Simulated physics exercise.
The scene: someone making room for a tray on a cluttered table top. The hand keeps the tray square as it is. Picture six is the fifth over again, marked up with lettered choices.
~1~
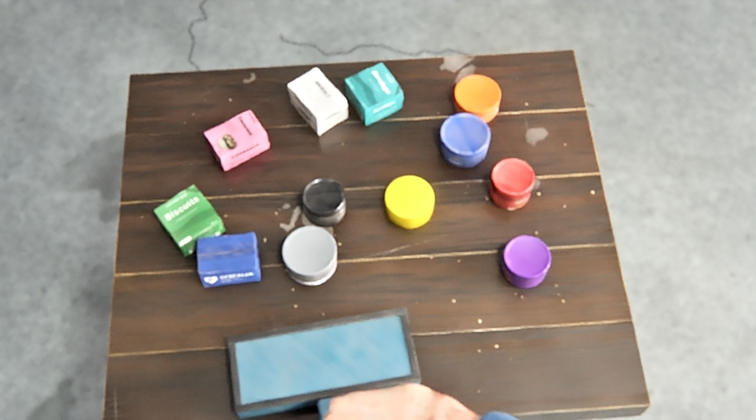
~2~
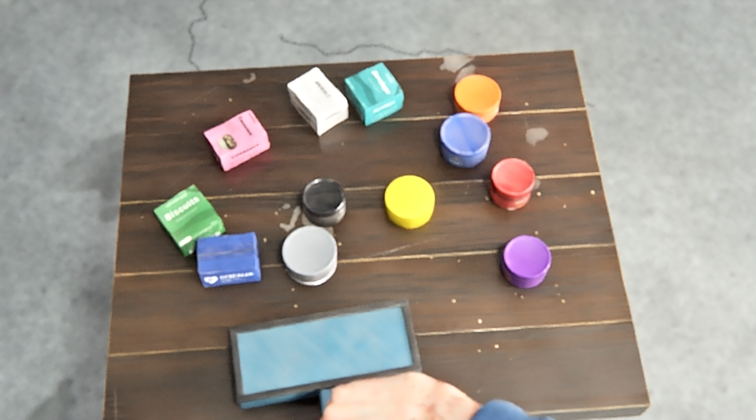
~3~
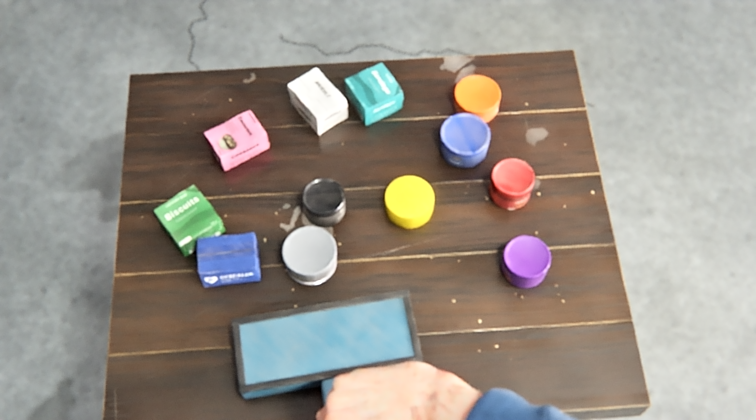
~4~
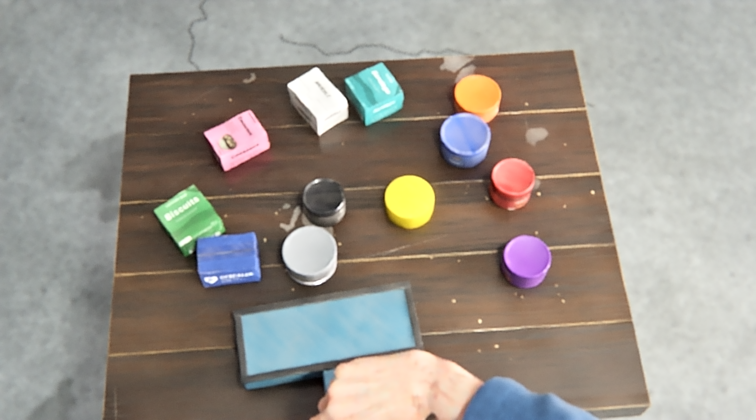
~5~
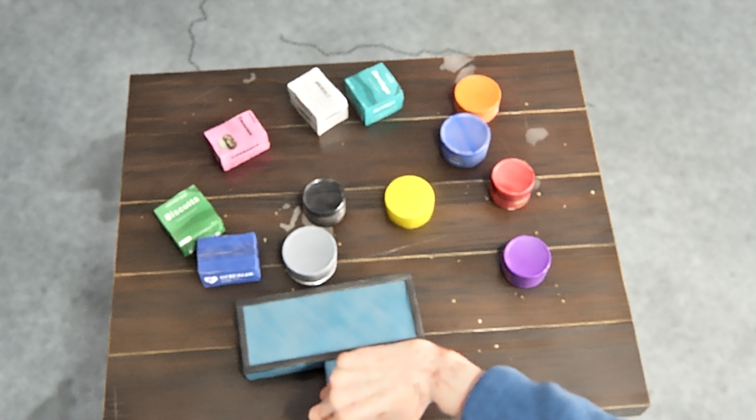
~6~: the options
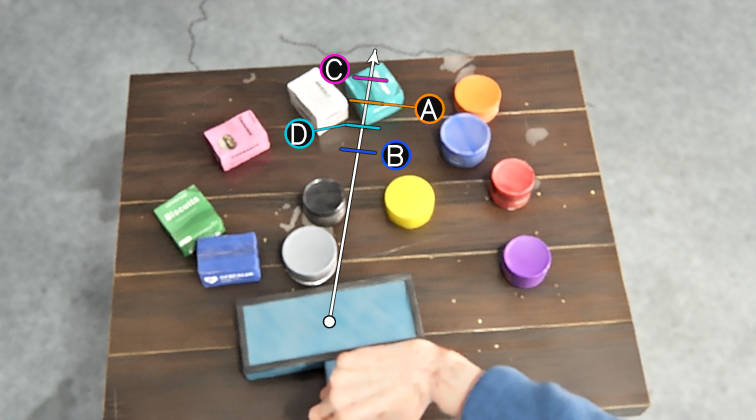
In the video, a hand at the bottom edge of a dark wooden table slides a blue tray with a dark rim slightly upward, toward the gray and black round containers, while the surrounding colorful boxes and tubs stay still.
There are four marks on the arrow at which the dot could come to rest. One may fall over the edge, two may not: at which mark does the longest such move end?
No farther than D.
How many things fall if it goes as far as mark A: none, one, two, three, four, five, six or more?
By then, two.
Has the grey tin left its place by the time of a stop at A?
By then, yes.
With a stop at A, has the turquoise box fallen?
By then, yes.
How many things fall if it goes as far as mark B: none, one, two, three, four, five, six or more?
In all, none.
On the copy, A at (367, 102); B at (359, 151); C at (370, 79); D at (362, 126); the arrow from (329, 322) to (375, 51); the white dot at (329, 322).
On D. First, tray (343, 250); green packet (182, 219); blue box (223, 241).
Then, tray (354, 182); green packet (181, 218); yellow pot (400, 125).
Finally, tray (362, 133); turquoise box (362, 58); white packet (311, 60); none fallen.
By contrast, A drops two; B is within the limit but short; C drops five.
